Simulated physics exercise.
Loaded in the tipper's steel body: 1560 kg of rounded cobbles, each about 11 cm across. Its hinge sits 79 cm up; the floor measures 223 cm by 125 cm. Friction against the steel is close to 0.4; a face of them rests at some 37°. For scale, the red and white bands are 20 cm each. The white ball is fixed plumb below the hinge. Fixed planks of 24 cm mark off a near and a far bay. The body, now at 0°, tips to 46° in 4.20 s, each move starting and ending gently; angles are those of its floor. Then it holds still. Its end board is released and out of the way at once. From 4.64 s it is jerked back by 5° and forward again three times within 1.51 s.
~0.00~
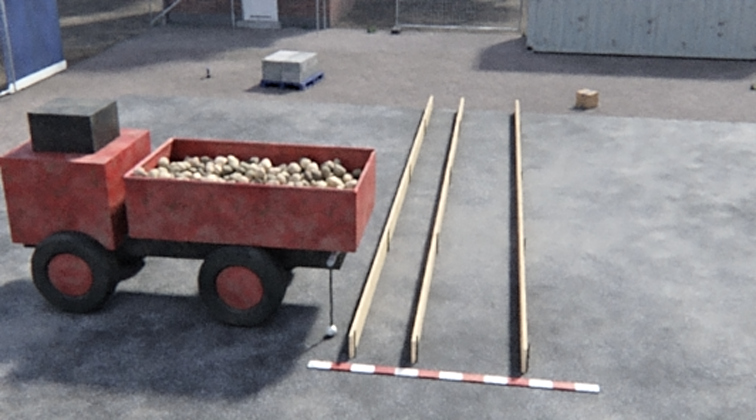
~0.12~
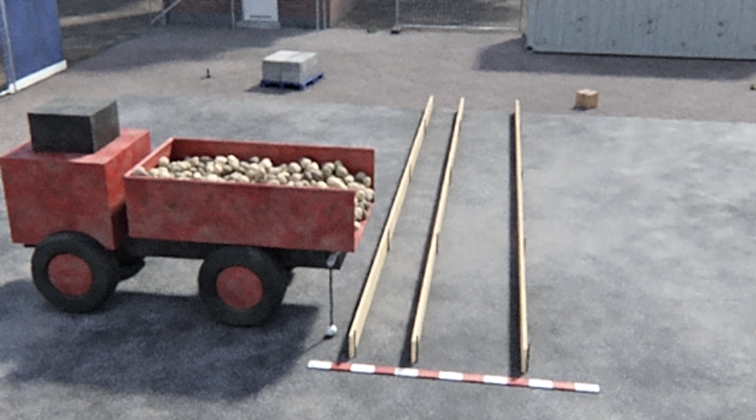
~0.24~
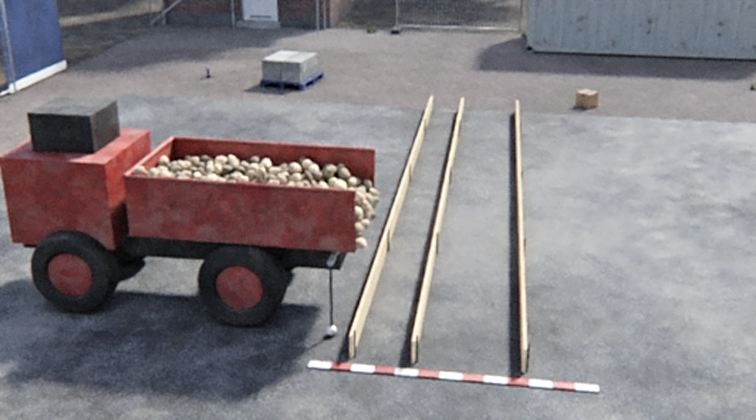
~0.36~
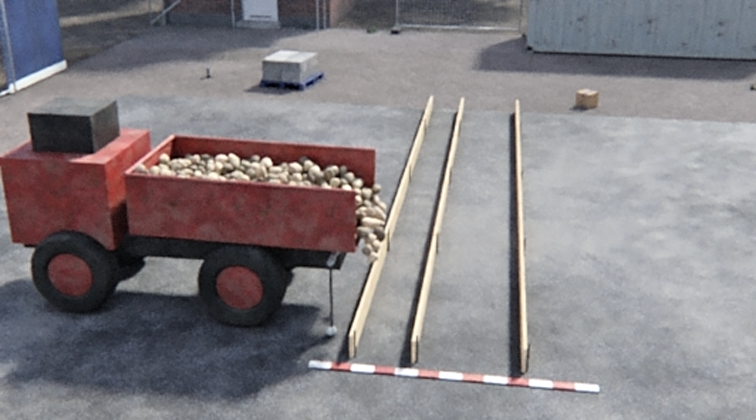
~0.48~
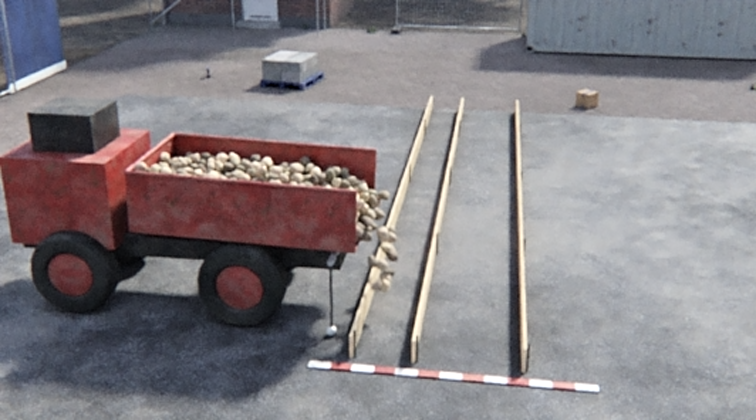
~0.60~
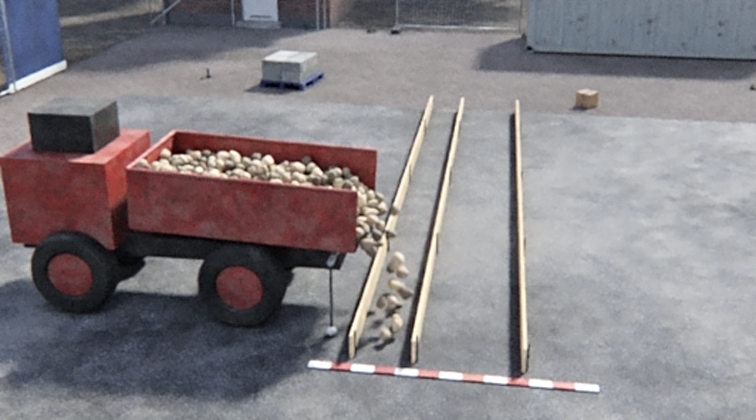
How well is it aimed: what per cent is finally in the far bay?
About 50 per cent.
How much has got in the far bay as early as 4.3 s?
About 50 per cent by then.
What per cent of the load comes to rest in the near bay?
About 45 per cent.
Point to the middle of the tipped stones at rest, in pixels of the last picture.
Their middle is at about (430, 296).
After 3.2 s the floor is at 39°; 34 % in the body, 49 % in the near bay, 17 % in the far bay; the foremost stones are at (502, 300).
After 4.3 s the floor is at 46°; 0 % in the body, 4 % short of the bays, 45 % in the near bay, 49 % in the far bay, 1 % past the last board; the foremost stones are at (568, 315).
After 6.6 s the floor is at 46°; 0 % in the body, 6 % short of the bays, 44 % in the near bay, 50 % in the far bay, 1 % past the last board; the foremost stones are at (580, 319).
After 9.7 s the floor is at 46°; 0 % in the body, 6 % short of the bays, 44 % in the near bay, 50 % in the far bay, 1 % past the last board; the foremost stones are at (580, 319).
